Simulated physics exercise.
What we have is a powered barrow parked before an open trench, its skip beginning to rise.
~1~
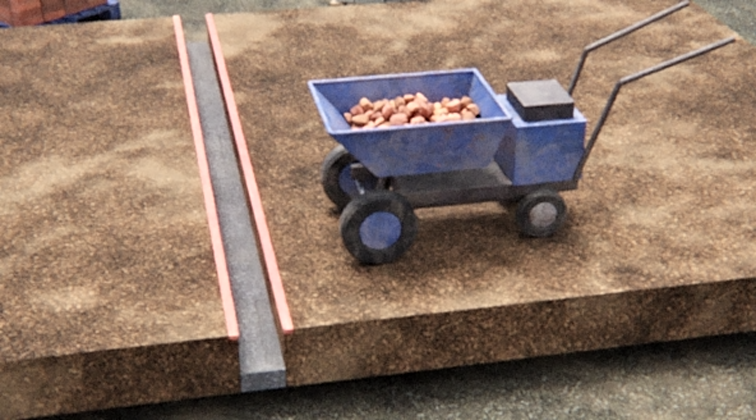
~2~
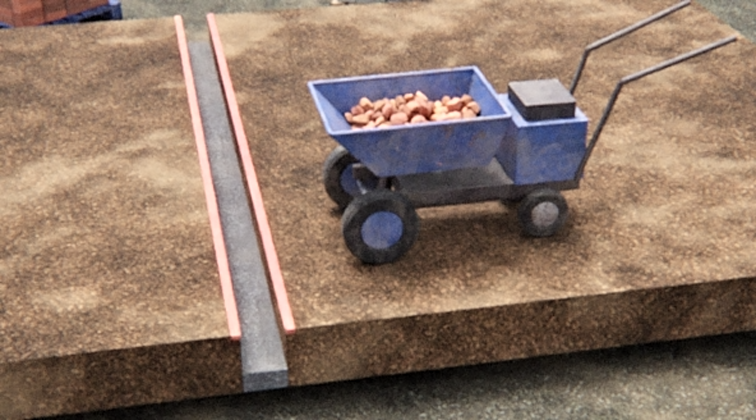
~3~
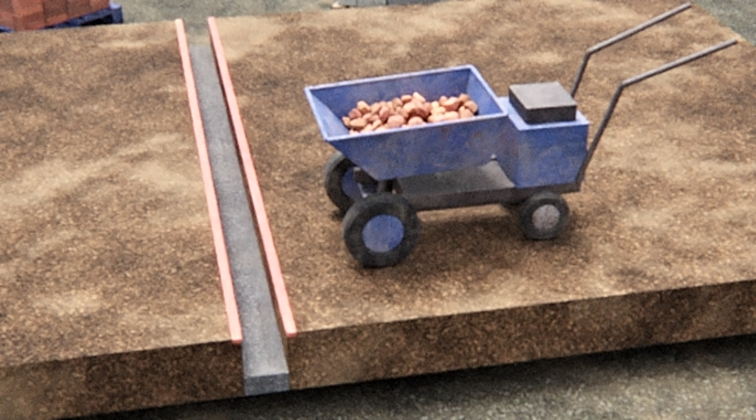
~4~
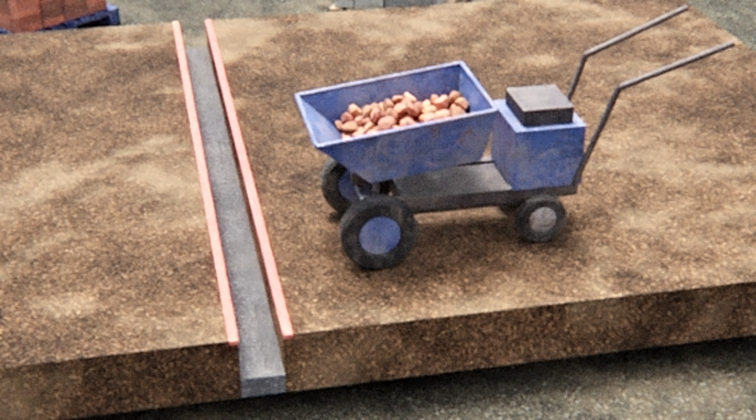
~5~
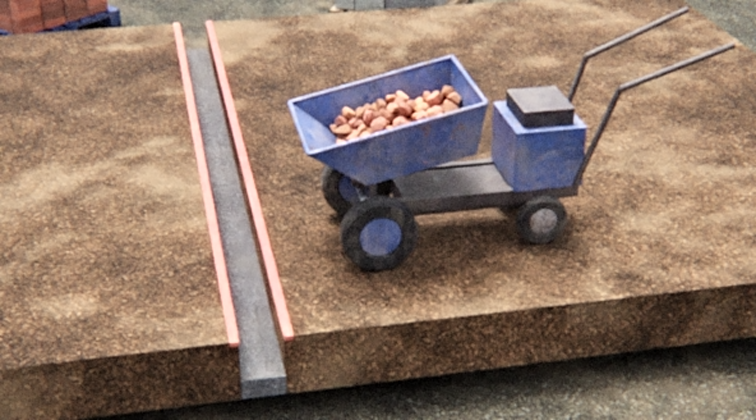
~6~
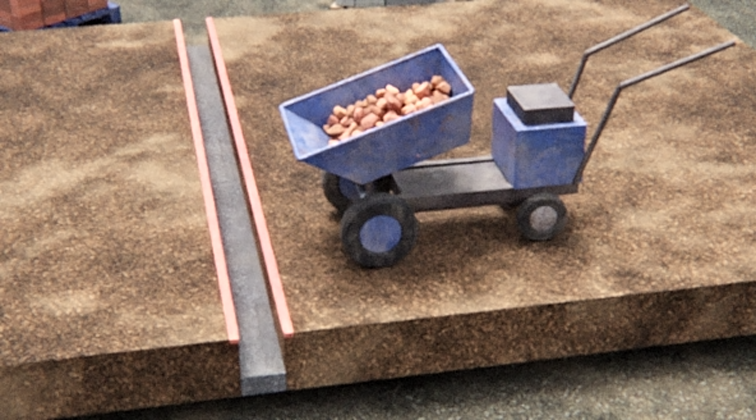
On a brown dirt platform, a blue powered barrow loaded with lumps of rubble stood to the right of a narrow trench, and its skip gradually tilted forward to the left, its back end rising.
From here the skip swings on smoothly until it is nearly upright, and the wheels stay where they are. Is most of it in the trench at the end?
The trench ends with more than half of it.
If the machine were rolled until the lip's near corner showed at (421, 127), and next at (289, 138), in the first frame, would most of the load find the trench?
In turn: The smaller part; the smaller part.
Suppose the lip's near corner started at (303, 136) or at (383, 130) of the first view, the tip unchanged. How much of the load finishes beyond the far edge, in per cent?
Near 60 % and 0 %.
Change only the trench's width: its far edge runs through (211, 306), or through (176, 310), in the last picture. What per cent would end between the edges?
First some 100, then 100 per cent.
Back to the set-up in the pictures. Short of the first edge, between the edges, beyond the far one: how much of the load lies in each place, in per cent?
Short near 0; between near 80; beyond near 20.
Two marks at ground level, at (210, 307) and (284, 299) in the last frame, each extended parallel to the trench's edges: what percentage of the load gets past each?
First some 10, then 100 per cent.
Soon after the last picture, skip tipped steeply; all in the skip.
A little later, skip tipped steeply; most in the skip; a small part in or heaped over the trench; a stray few beyond it.
Later still, skip tipped right over; a small part in the skip; most in or heaped over the trench; about a quarter beyond it.
By the end, skip tipped right over; a stray few in the skip; most in or heaped over the trench; about a quarter beyond it.
